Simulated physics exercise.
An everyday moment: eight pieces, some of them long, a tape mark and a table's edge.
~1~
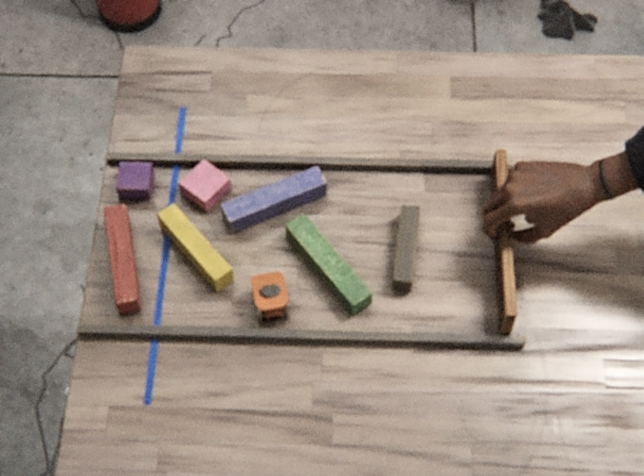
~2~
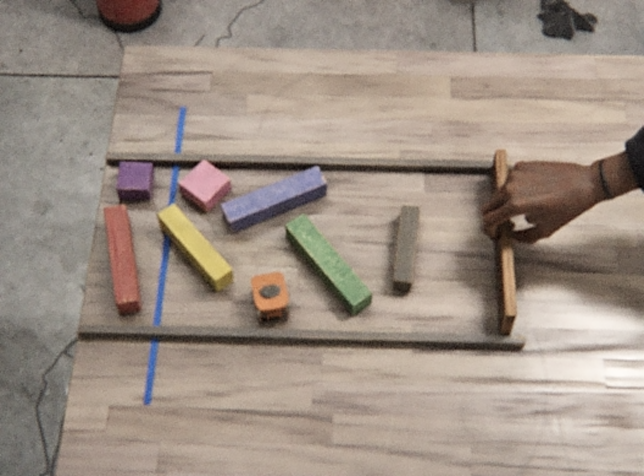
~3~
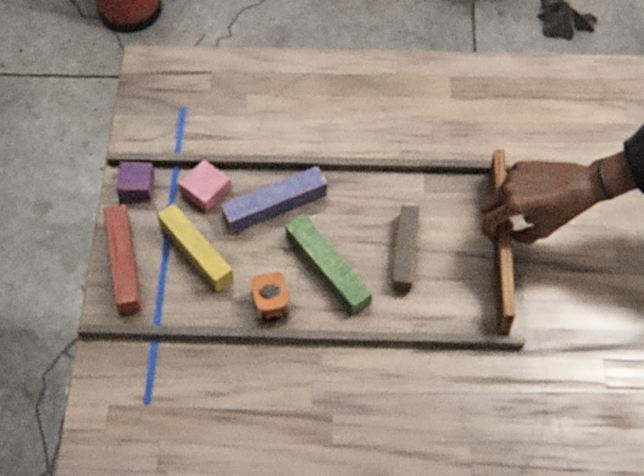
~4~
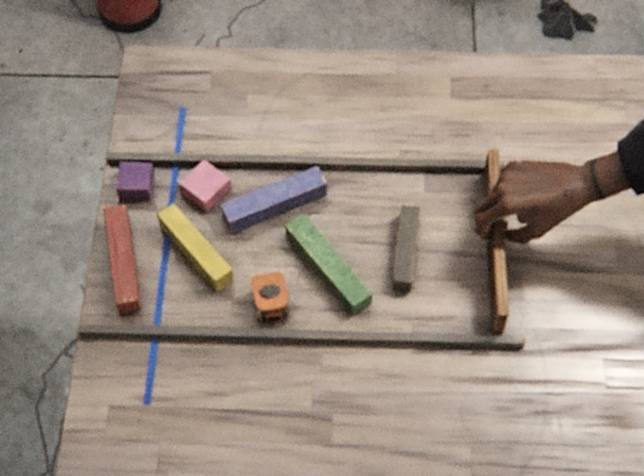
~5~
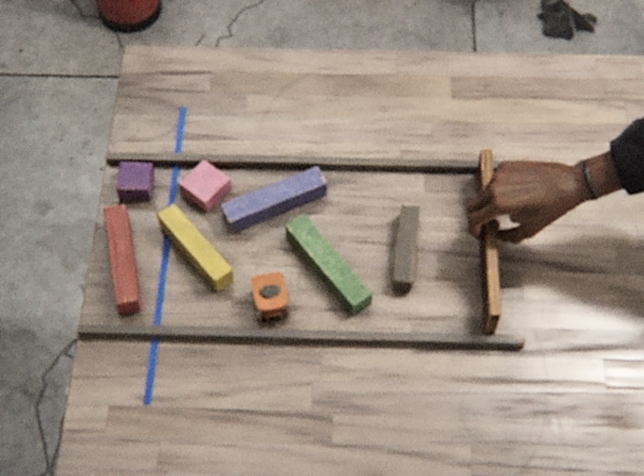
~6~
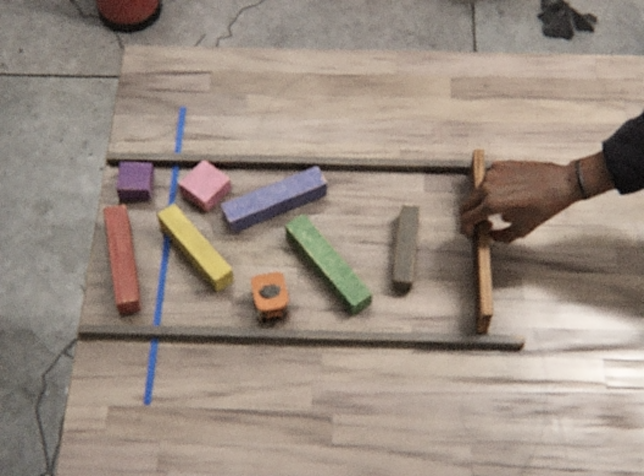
In this clip, a hand holds an upright wooden board at the right end of two rails, then slides it slightly left toward several scattered coloured blocks, which stay still around a strip of blue tape.
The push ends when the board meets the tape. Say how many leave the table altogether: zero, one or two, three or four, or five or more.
The number that fall off is three or four.
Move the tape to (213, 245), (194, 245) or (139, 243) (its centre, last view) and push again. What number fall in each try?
Down on the floor: 0, 1 and 5.
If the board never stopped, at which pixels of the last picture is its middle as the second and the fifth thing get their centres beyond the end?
First at (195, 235), next at (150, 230).
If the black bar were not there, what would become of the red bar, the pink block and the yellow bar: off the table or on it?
The red bar drops off; the pink block stays on; the yellow bar drops off.
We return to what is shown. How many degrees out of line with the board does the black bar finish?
About 0°.
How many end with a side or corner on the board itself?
In contact: 2.
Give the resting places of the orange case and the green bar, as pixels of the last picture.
About (96, 305), and the other about (131, 270).
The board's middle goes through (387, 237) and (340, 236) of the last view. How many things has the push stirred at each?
The counts are 1 and 2.
Early on, none off yet; red bar at rest near (122, 258); purple block at rest near (136, 181); yellow bar at rest near (195, 248).
Finally, the number that fall off is three or four; lost, yellow bar, purple block and red bar.
